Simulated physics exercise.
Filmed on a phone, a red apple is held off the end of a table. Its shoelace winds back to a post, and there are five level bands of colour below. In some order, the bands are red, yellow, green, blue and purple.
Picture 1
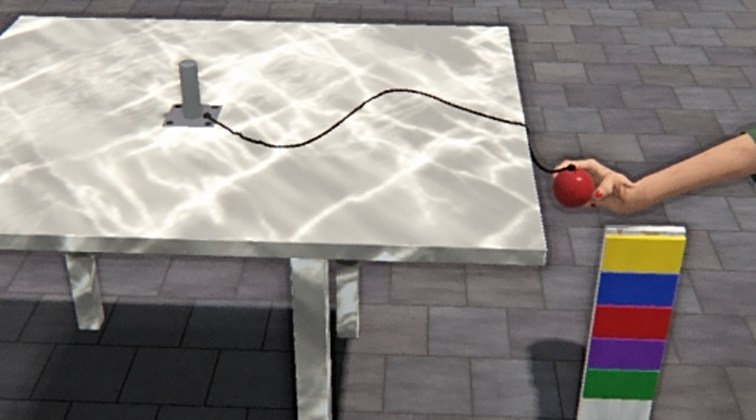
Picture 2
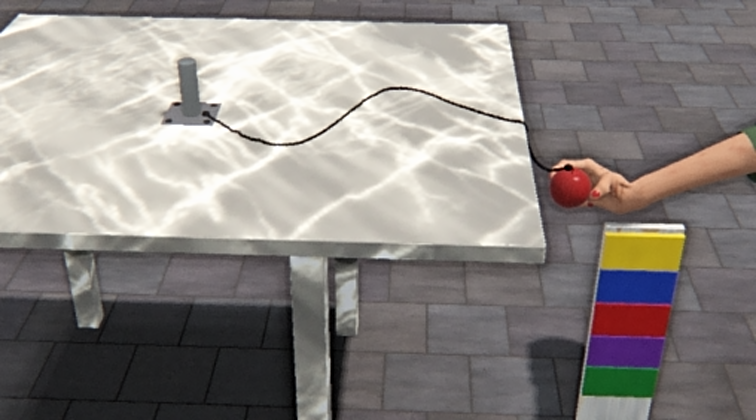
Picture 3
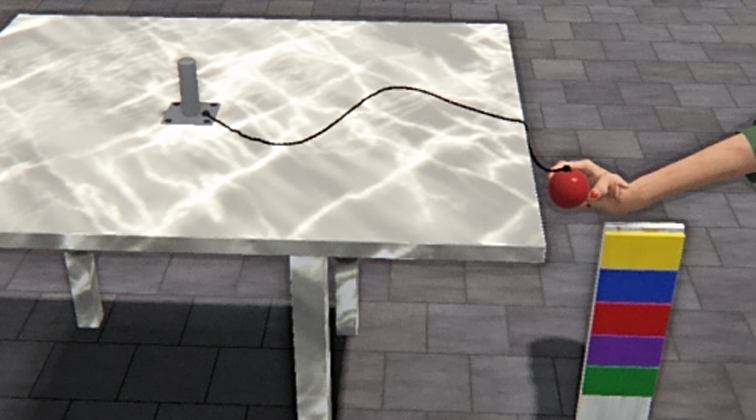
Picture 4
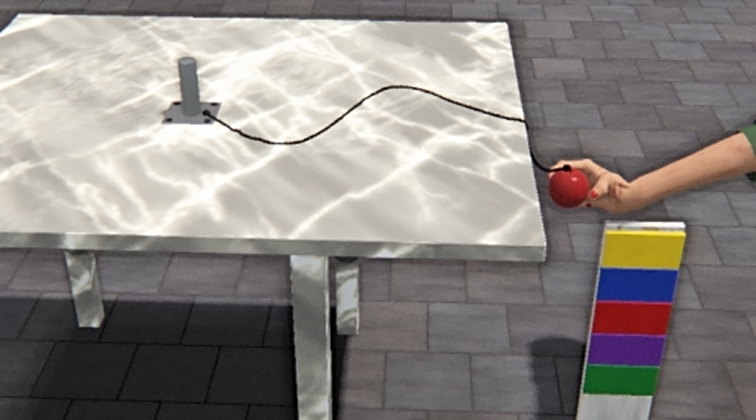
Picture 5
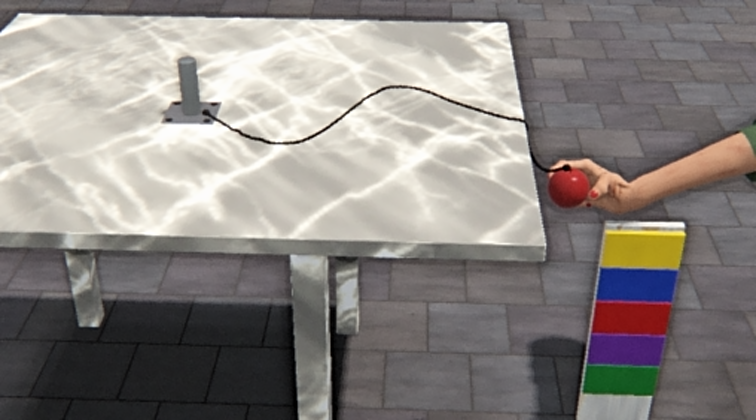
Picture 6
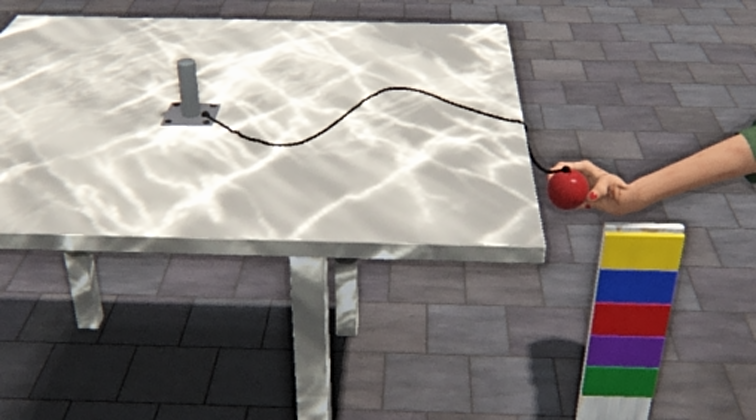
Nothing moves beyond a very slight shift of the view at the start, as a hand reaching in from the right holds a red ball-like object beside a table's edge. Seen from above, the pale, marbled table stands on grey paving, with a dark cord winding from a grey post to the object. Below the hand, an upright board shows yellow, blue, red, purple and green bands.
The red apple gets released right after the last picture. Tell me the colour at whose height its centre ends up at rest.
It ends up level with red.
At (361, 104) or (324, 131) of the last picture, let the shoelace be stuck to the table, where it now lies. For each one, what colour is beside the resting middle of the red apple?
Going through them one at a time, the answers are yellow; blue.
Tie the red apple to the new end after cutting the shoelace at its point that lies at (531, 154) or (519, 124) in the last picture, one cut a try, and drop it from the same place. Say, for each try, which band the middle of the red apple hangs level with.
Cut one gives blue; cut two gives yellow.
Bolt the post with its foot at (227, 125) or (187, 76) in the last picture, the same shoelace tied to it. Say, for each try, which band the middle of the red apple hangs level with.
First try: Purple; second try: Blue.
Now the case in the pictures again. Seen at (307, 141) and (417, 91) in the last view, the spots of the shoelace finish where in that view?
Result - first point (338, 123), second point (515, 135).
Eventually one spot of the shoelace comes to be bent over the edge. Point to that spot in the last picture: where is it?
The point sits close to (429, 94).
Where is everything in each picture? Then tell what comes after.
The first picture shows red apple (573, 188); yellow (643, 256); blue (637, 291); red (632, 324); purple (626, 356); green (621, 386).
The second picture shows red apple (570, 188); shoelace through (232, 131) (313, 138) (361, 105) (429, 94) (505, 119).
The third picture shows red apple (568, 188).
The fourth picture shows red apple (569, 188); shoelace through (232, 130) (313, 137) (361, 103) (429, 92) (505, 118).
The fifth picture shows red apple (569, 188).
The sixth picture shows red apple (568, 189); shoelace through (232, 131) (312, 138) (360, 105) (429, 94) (504, 119).
Soon after, apple near (487, 302); level with red.
After that, apple near (522, 329); level with red.
In the end, apple near (514, 324); level with red. Its middle rests at the red band.
